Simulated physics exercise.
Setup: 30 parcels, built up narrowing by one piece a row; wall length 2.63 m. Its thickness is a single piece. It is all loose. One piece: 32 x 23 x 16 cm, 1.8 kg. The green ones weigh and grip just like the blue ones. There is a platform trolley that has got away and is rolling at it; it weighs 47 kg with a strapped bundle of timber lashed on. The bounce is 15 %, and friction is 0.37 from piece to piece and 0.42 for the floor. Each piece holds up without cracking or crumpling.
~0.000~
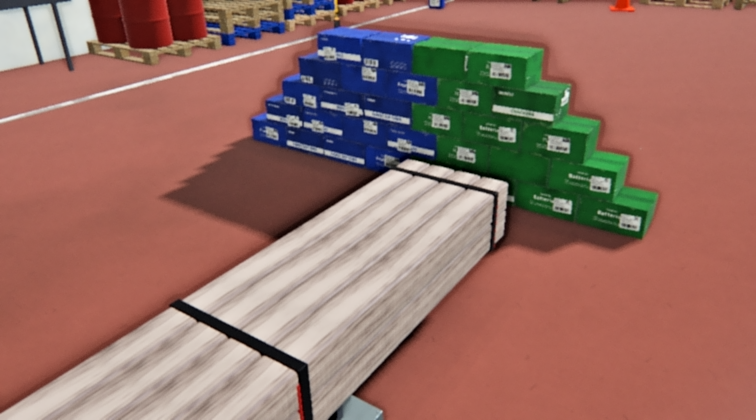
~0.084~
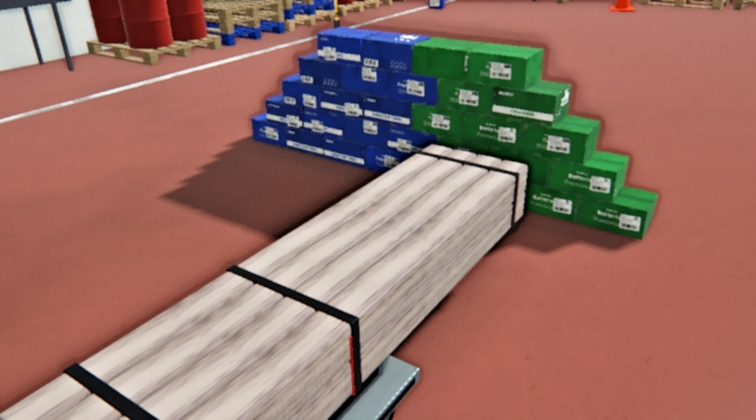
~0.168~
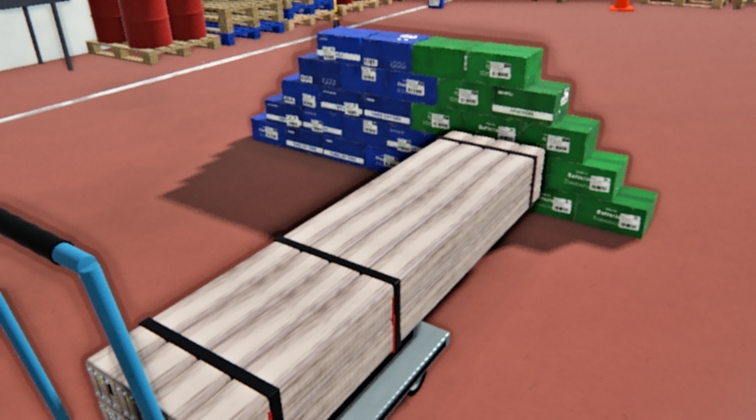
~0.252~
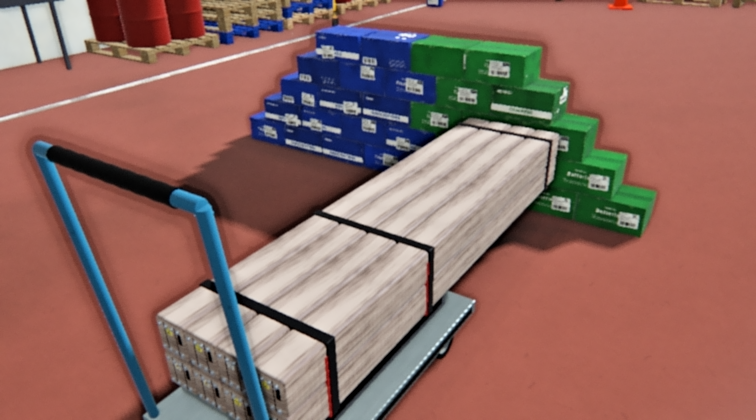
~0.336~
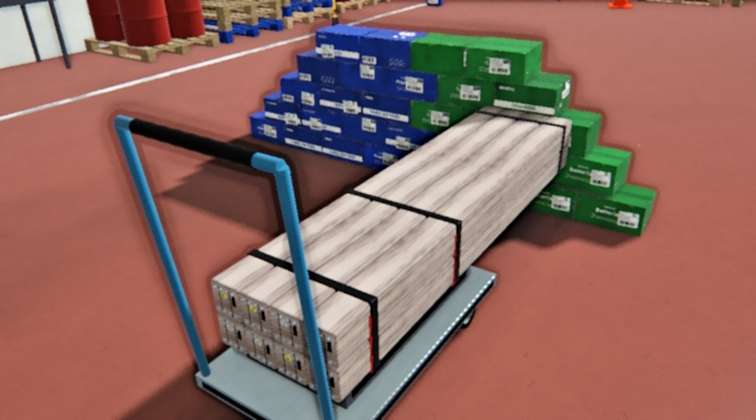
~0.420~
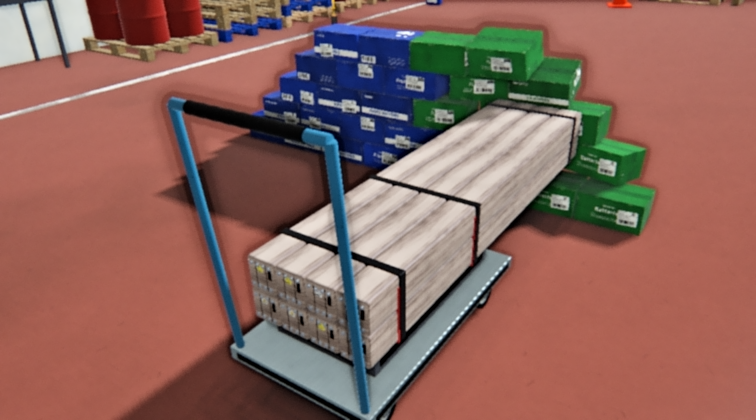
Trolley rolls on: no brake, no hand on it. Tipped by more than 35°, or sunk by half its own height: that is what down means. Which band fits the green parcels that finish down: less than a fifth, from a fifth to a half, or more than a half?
More than a half.
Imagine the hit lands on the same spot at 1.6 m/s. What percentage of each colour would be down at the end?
Share down, in per cent: Blue 10, green 70.
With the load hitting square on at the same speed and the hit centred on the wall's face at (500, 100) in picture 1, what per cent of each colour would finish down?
Blue 10, green 70 per cent.
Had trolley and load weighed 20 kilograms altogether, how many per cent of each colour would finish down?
The split would be blue 10, then green 70 per cent.
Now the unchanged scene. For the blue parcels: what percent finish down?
Share down, blue: 10 percent.
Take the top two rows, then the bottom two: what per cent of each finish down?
Top 70 per cent versus bottom 20 per cent.
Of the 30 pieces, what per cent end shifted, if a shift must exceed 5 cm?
The shifted ones make up 50 per cent.
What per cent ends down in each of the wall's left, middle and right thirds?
Left third 0 per cent, middle 50 per cent, right 70 per cent.
By 0.82 s, load 84 cm past the wall's line, still rolling; 7 of the 14 green parcels down (7 of 30 in all colours); top green parcel tilted 21°; top blue parcel tilted 20°.
By 1.34 s, load 1.47 m past the wall's line, still rolling; 10 of the 14 green parcels down (12 of 30 in all colours); top green parcel tilted 10°, 46 cm lower; top blue parcel on its side.
When it is over (2.8 s), load 2.06 m past the wall's line, stopped; 10 of the 14 green parcels down (12 of 30 in all colours); top green parcel upside down; top blue parcel upside down. That is 71 per cent. In pixels of the last frame, middles, top green parcel near (468, 84), top blue parcel near (344, 114).
